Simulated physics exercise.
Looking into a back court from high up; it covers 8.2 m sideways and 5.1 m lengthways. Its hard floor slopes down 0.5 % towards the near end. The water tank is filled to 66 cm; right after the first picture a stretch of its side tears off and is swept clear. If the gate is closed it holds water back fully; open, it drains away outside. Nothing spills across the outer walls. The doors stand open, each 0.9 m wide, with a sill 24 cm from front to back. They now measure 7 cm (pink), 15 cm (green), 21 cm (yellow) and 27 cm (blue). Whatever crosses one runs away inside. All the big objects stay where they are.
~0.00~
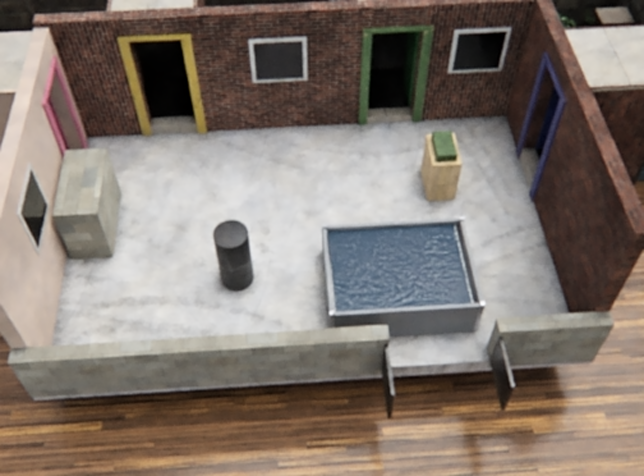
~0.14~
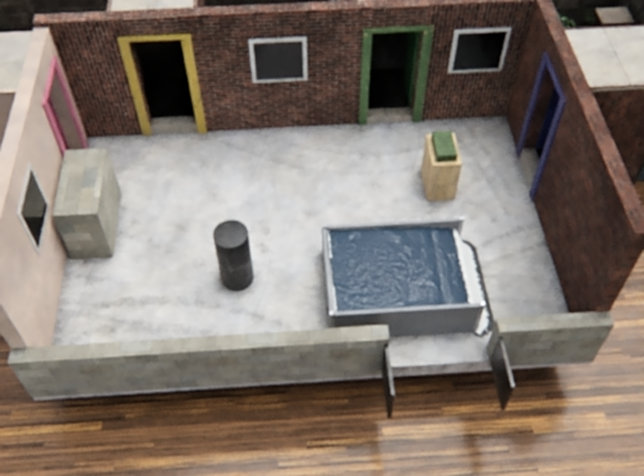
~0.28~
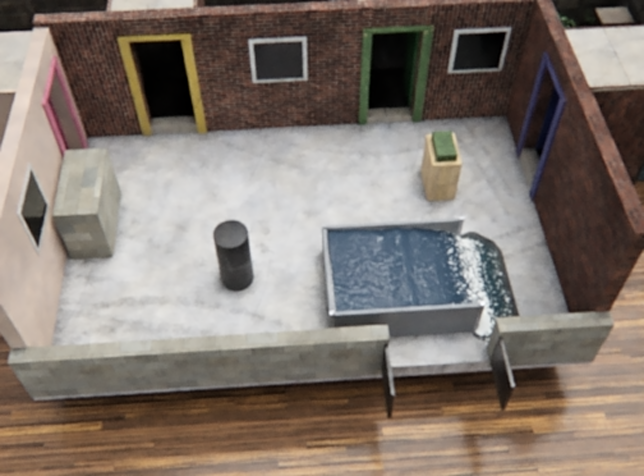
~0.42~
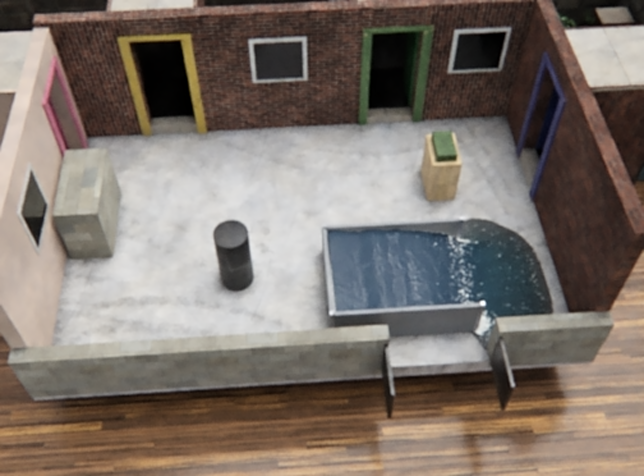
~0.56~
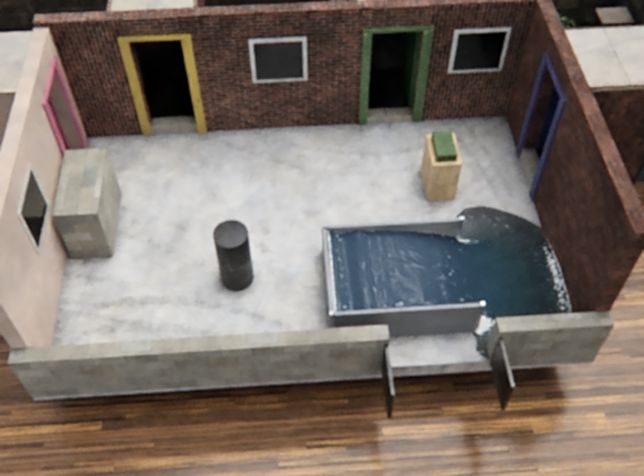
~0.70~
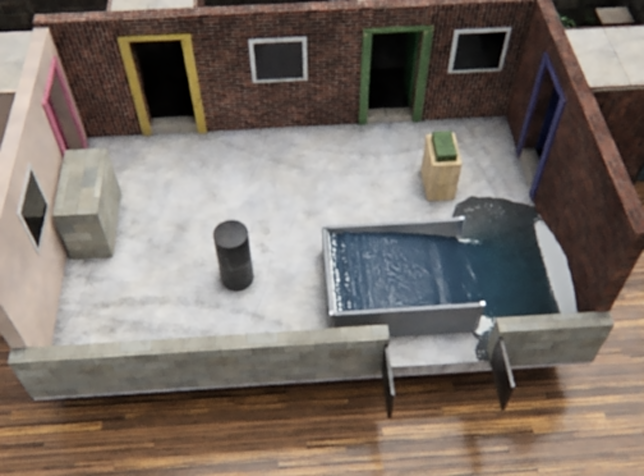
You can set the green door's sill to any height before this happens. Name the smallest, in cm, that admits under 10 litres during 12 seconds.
Close to 10 cm is just enough.
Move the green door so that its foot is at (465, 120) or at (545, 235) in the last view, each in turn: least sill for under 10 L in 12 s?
About 26 and 33 cm.
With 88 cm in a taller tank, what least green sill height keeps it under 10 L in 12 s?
Then roughly 14.5 cm.
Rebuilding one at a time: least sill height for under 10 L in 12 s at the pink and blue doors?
About 7.5 cm at pink and 13.5 cm at blue.
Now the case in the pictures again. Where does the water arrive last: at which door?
Last comes the pink one.
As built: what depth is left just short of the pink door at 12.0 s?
About 5.0 cm.
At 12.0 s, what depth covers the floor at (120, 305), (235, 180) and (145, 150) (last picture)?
About 7, 3 and 5 cm.
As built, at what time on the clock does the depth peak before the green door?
Around 3.4 s.
After 1.4 s water covers 15 % of the floor, deepest (51 cm) near (573, 341); it has not reached the green door.
After 3.0 s water covers 30 % of the floor, deepest (33 cm) near (493, 118); 13 cm at the green door, 0 litres in over its 15 cm sill.
After 12.0 s water covers 95 % of the floor, deepest (8 cm) near (62, 286); 4 cm at the green door, 1 litre in over its 15 cm sill.
At the green door as built, the water arrived by 2.7 s and peaked near 14 cm at 3.4 s.
With a sill of 8 cm, 20 litres would have come in within the 12 s; with 11 cm, 6 litres. So under 10 litres takes about 10 cm.
